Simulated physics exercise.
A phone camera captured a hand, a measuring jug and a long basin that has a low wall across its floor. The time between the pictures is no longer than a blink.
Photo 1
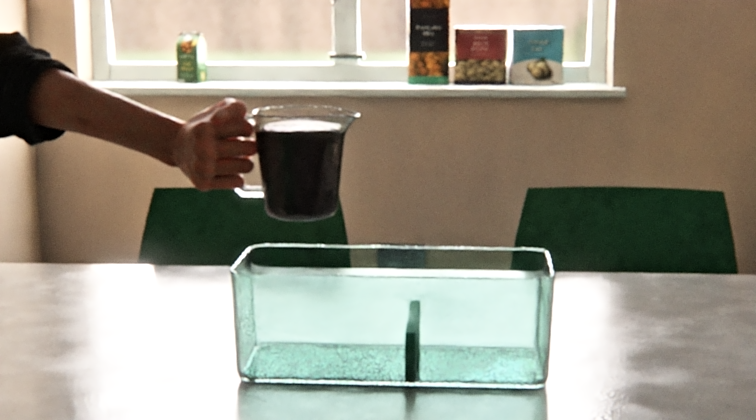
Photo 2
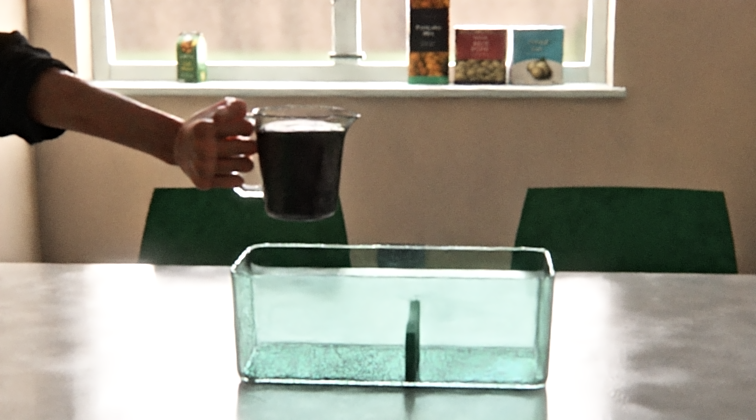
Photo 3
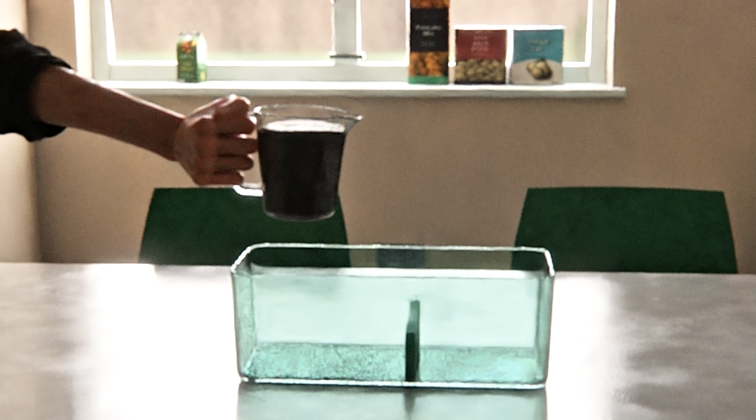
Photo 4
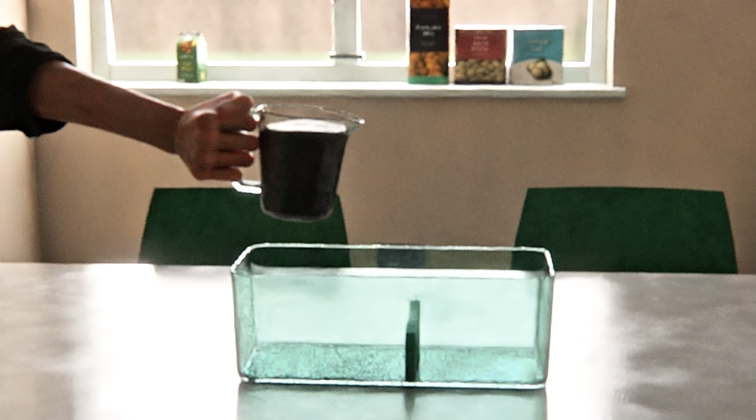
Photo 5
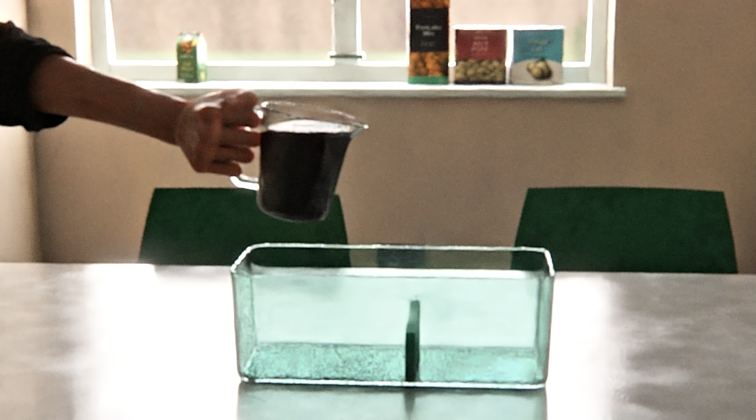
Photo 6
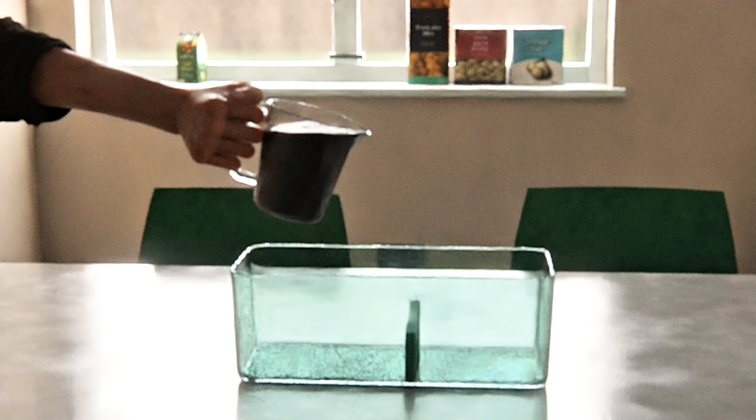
A hand holds a jug of dark liquid above a glass basin and tilts it slightly right.
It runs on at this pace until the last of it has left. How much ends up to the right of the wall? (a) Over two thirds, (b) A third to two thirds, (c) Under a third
A third to two thirds (b).
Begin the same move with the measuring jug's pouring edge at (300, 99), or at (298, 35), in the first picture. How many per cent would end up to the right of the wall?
You'd get around 5 per cent and then around 5 per cent.
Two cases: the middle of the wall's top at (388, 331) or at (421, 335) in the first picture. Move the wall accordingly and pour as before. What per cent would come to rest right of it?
Try 1: About 90 percent; try 2: About 50 percent.
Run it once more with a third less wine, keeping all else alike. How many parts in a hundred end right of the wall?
I'd put it at some 25 %.
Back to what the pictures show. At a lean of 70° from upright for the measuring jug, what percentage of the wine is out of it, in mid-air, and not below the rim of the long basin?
It's close to 15 percent.
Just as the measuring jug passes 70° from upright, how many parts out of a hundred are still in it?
75 %.
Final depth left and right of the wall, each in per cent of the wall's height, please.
Once it settles, the left reaches around 20 and the right around 30.
A moment on, the measuring jug is tipped part way and 73 per cent is still to pour, 1 is left of the wall and 10 right of it.
Next, the measuring jug is tipped right over and 19 per cent is still to pour, 22 is left of the wall and 46 right of it.
Then the measuring jug is tipped right over and 1 per cent is still to pour, 47 is left of the wall and 51 right of it.
Later the measuring jug is tipped right over and 0 per cent is still to pour, 48 is left of the wall and 51 right of it.
Finally, 48 per cent lies left of the wall, 51 right of it and 1 outside.
